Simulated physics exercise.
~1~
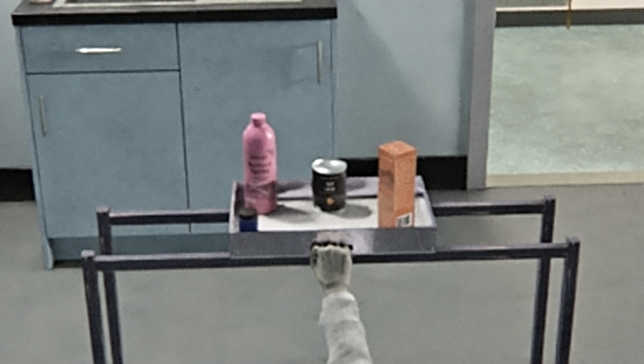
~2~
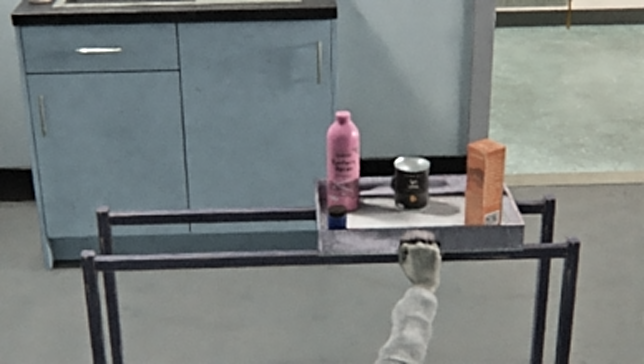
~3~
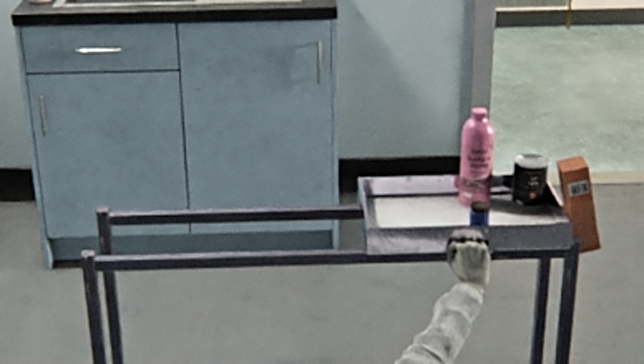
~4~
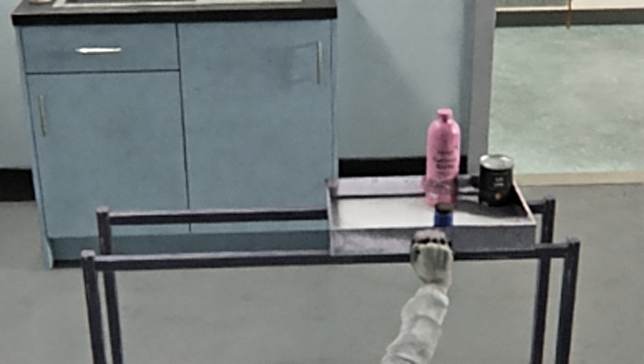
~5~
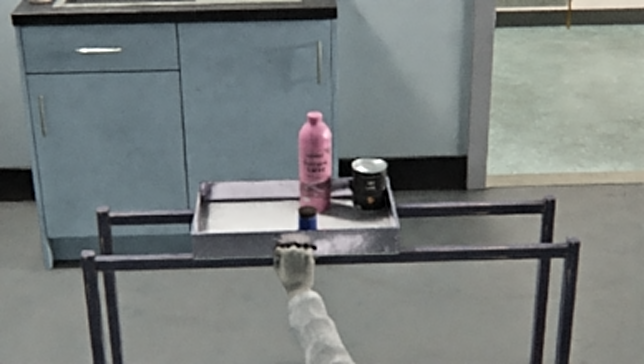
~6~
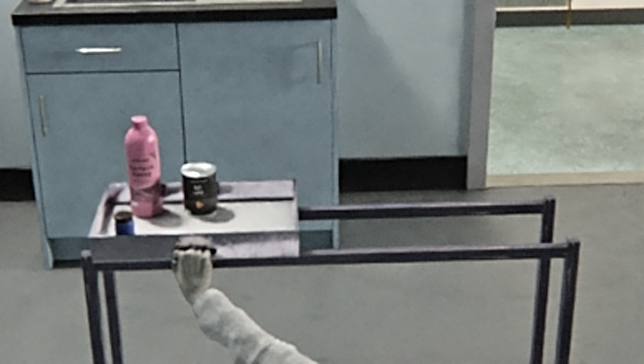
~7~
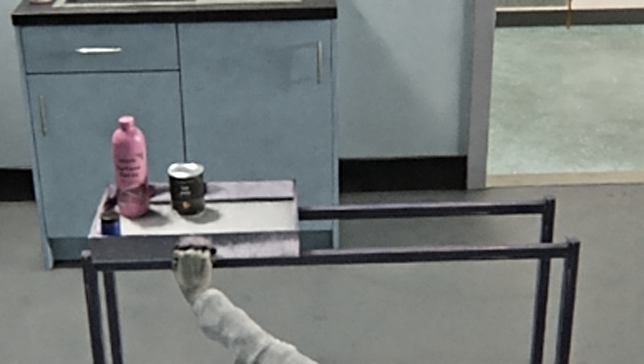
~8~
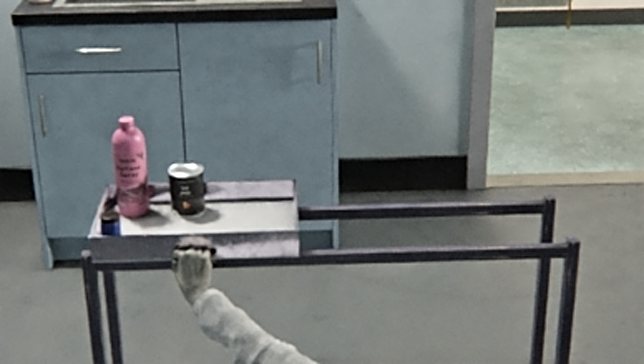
Tray on rails pushed right by a gloved hand, orange carton toppling off the end, then drawn left with three items upright.
